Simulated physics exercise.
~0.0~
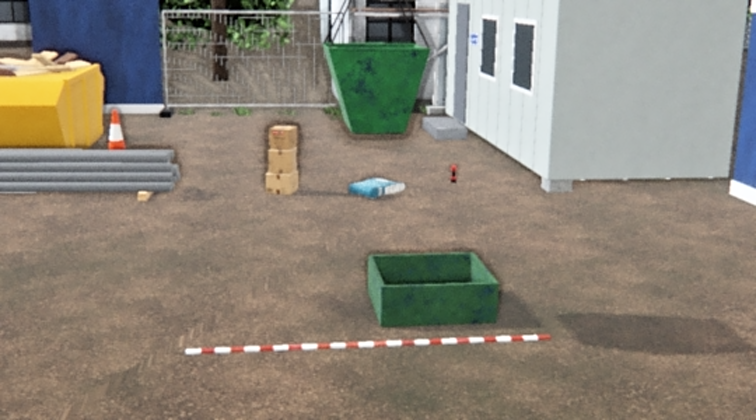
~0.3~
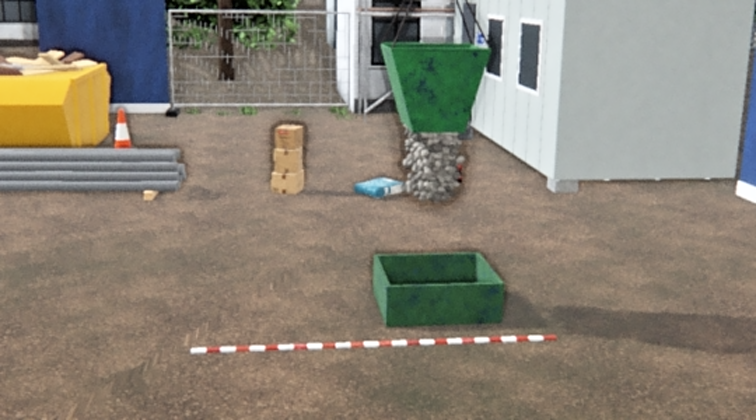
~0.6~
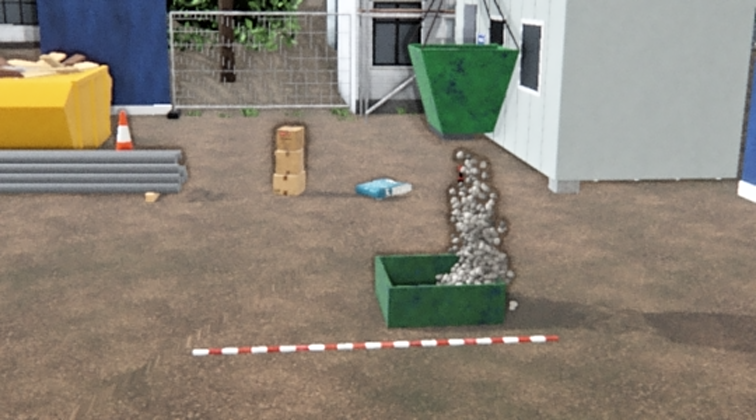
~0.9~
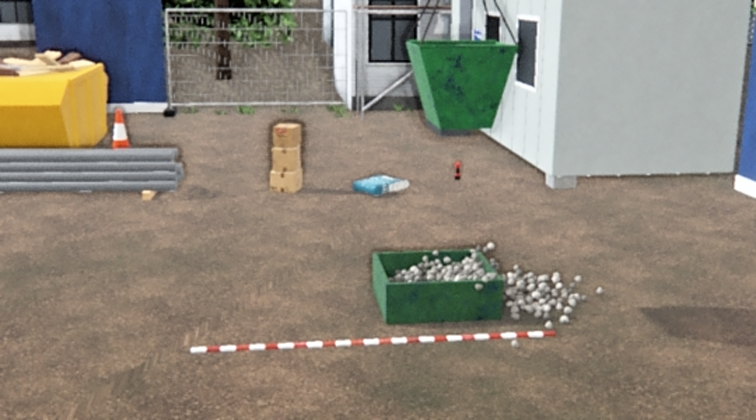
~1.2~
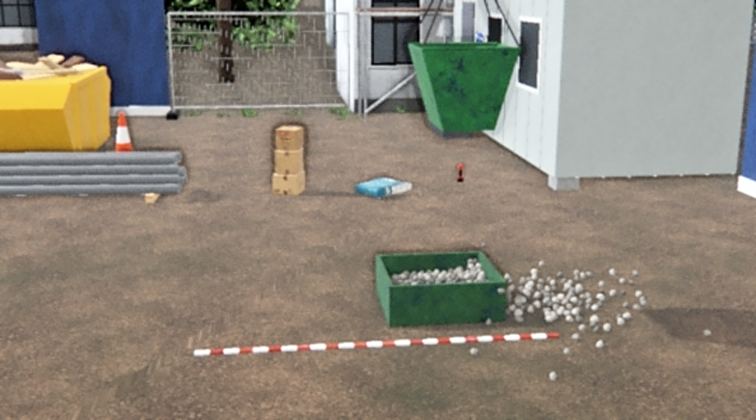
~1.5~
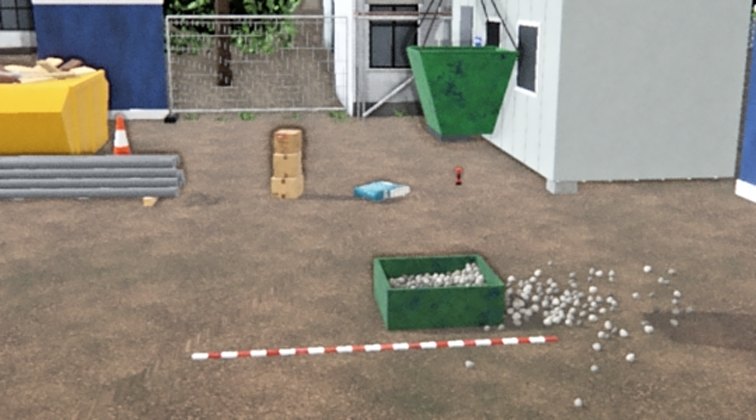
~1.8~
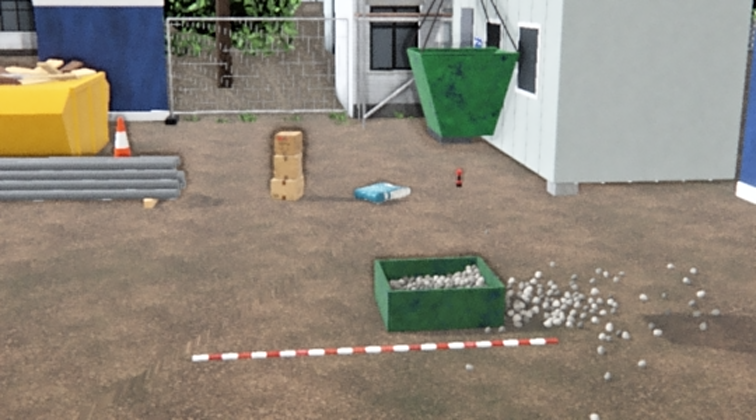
To begin with, a green hopper hangs at the back of a dirt yard, beyond an open green bin, with a yellow skip, grey pipes and stacked boxes to the left. The hopper moves rightwards, and a dense mass of round, pale stones drops from its bottom while it is still travelling. The falling stream drifts right as it comes down, most of it landing in the bin. Some stones spill past the bin's right side, scatter and roll farther right across the dirt. Finally, the hopper hangs empty, most stones lie inside the bin, and a smaller spread rests beside it.
